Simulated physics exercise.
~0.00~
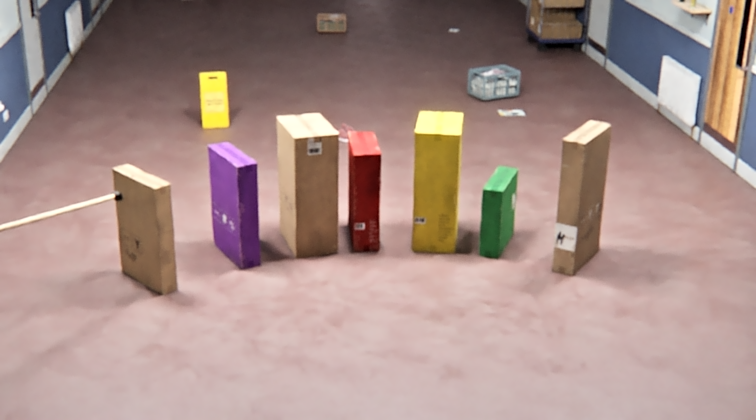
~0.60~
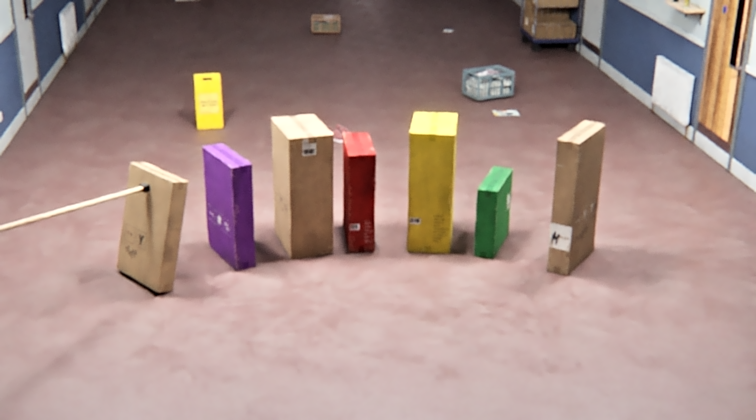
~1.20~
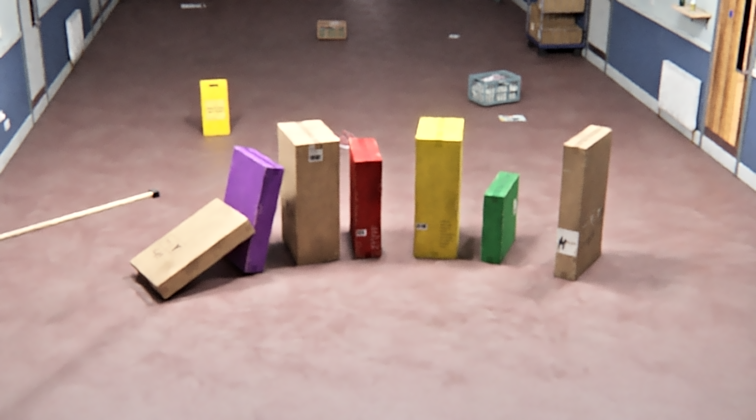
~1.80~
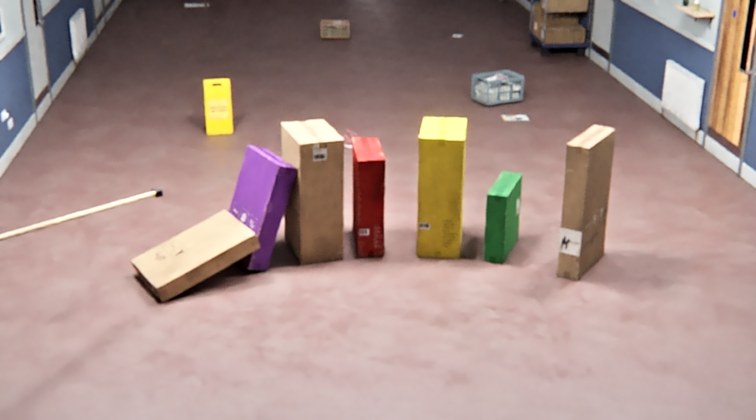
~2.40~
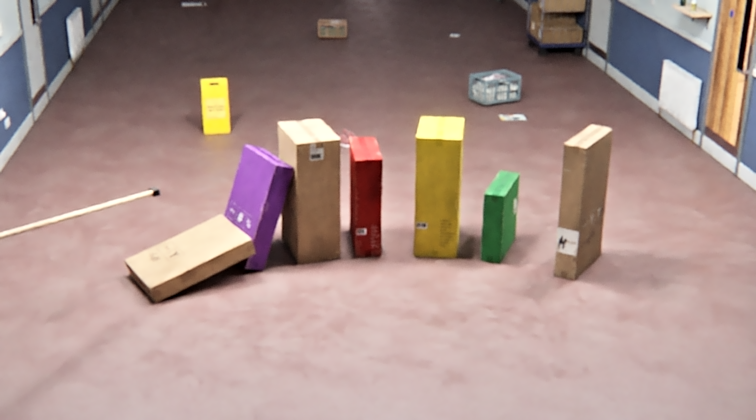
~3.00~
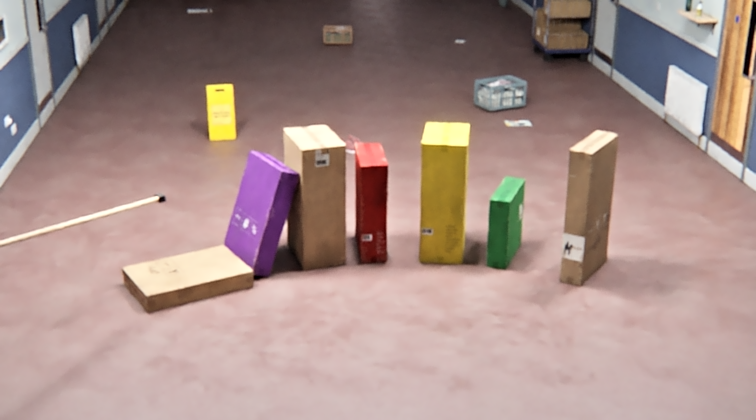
At the start, seven cartons stand on end in a gentle curve across a corridor floor, while a pole reaches in from the left to the first brown one. The pole pushes near its top, and the carton tilts to the right. It topples against the purple carton, which tips over until it leans on the tall brown carton beside it. The first carton then slides down the purple one and settles flat on the floor. At the end, the purple carton rests at a lean, while the tall brown, red, yellow, green and far right cartons still stand.
